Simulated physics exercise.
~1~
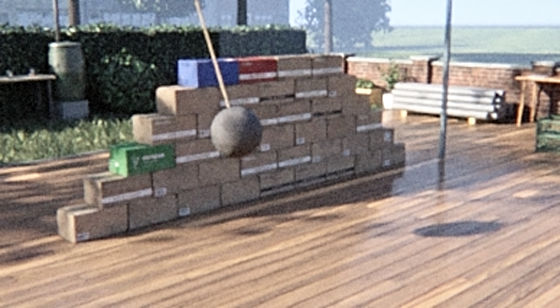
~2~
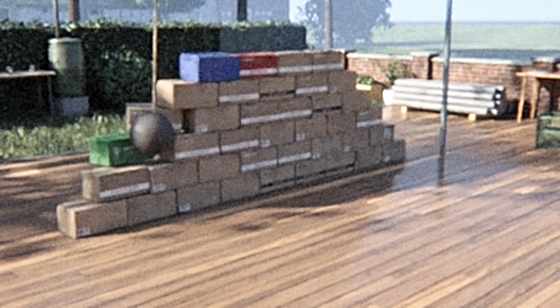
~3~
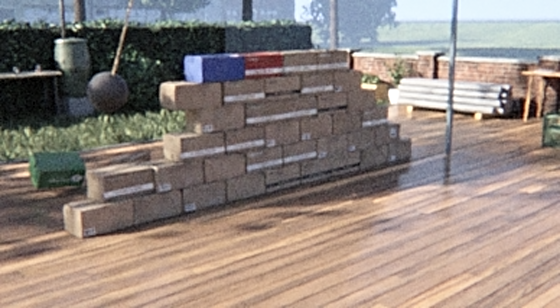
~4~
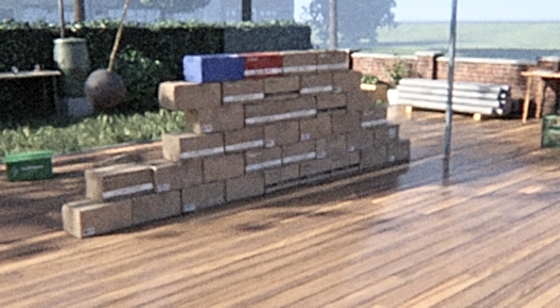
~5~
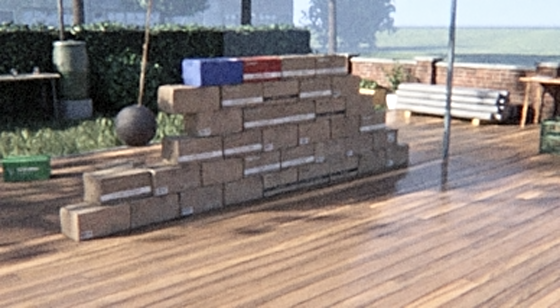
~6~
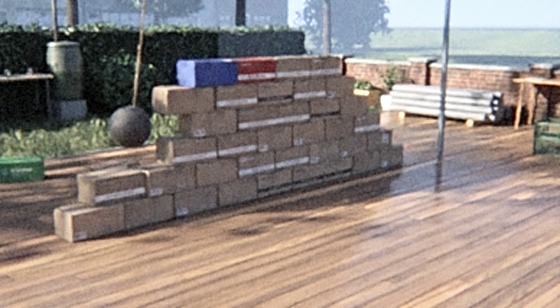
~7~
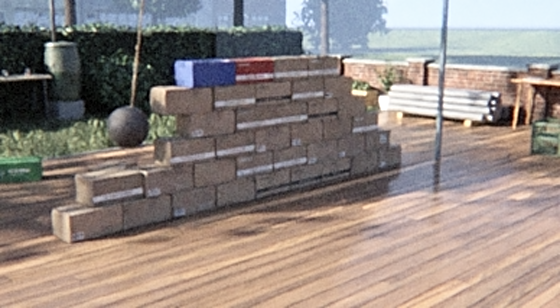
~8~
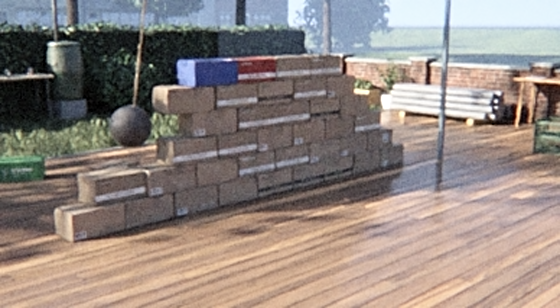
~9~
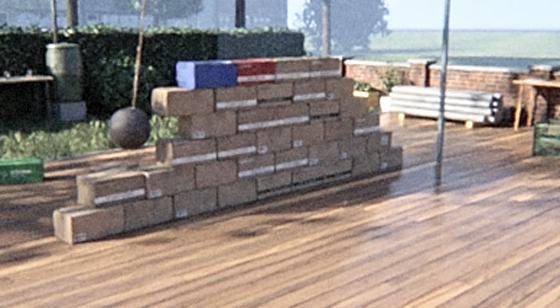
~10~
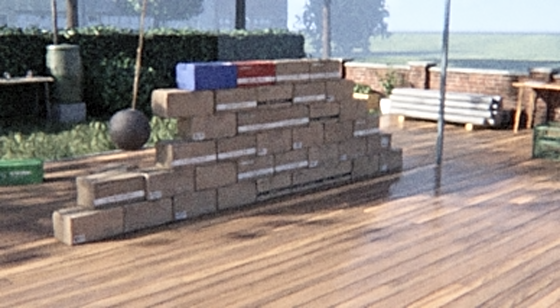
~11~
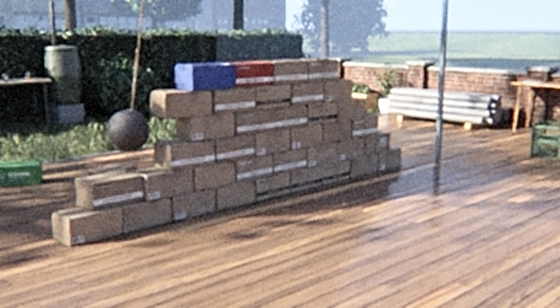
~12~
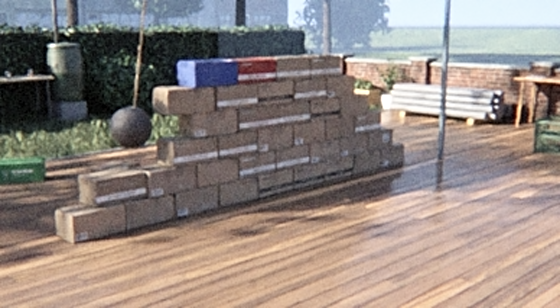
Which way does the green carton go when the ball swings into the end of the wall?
The green carton goes to the left, coming off the stepped end of the wall and ending up on the ground near the left edge of the view.
